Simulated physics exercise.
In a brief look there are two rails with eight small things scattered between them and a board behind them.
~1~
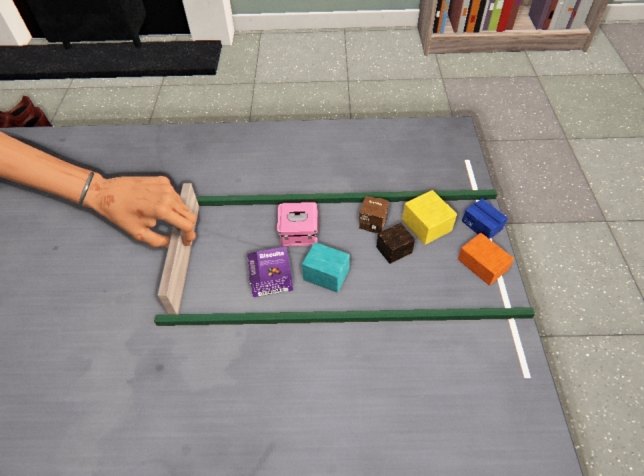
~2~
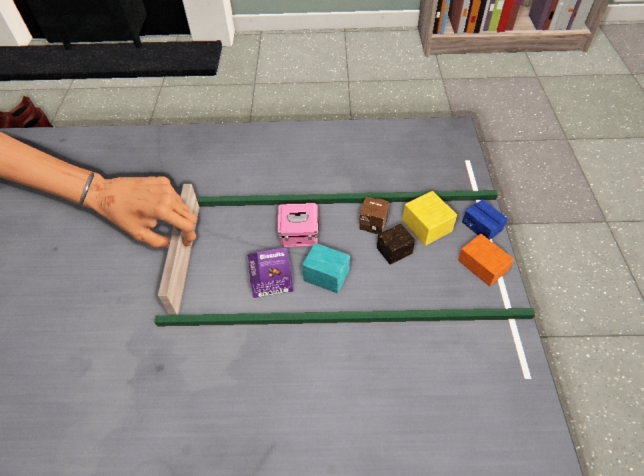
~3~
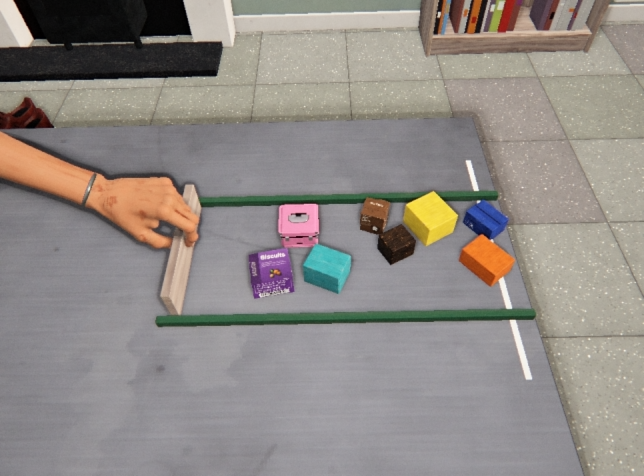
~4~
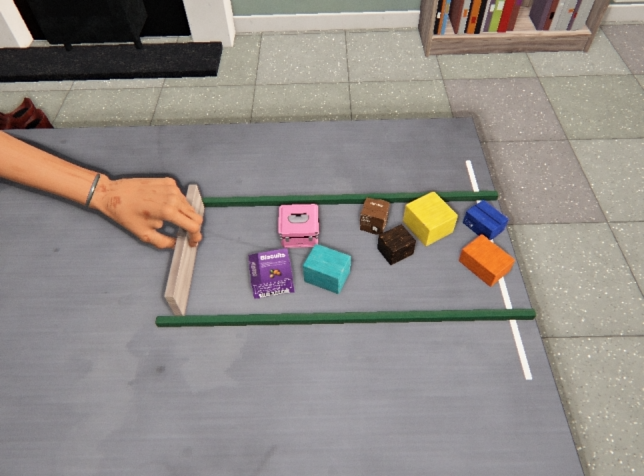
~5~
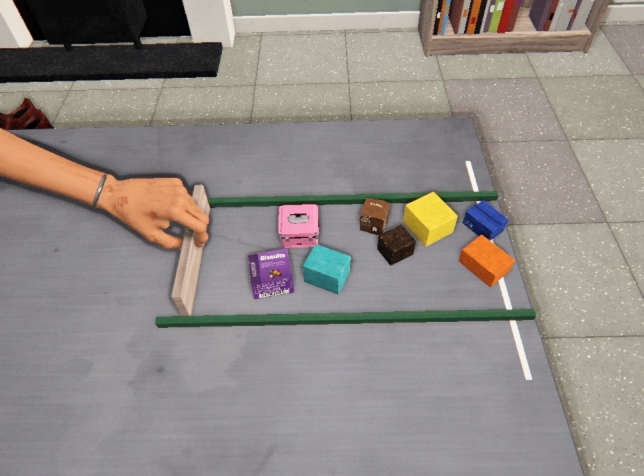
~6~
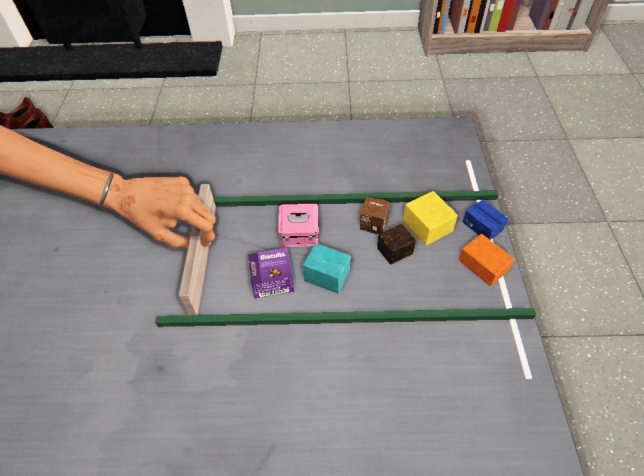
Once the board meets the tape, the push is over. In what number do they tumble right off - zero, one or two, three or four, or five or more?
Spilled: More than four.
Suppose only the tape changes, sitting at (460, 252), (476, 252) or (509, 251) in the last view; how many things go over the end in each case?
Try 1: 4; try 2: 6; try 3: 8.
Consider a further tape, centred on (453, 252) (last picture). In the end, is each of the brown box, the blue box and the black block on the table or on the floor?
So the brown box keeps its place, the blue box slips off and the black block keeps its place.
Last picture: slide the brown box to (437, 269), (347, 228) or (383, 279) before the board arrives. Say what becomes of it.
Place by place: It is pushed off, it is pushed off, it is pushed off.
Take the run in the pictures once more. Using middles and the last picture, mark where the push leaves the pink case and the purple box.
They come to rest around (508, 220) and (524, 270).
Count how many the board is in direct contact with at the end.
It touches 2.
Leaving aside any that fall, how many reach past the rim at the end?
2 is the number.
Soon after, none off yet; blue box at rest near (485, 220); orange block at rest near (486, 260); yellow block at rest near (429, 218).
Then, none off yet; blue box moved a little near (503, 219); orange block moving near (494, 257); yellow block moved about its own width near (472, 214).
At rest, the number that fall off is five or more; fallen, turquoise block, brown box, black block, yellow block, orange block and blue box.
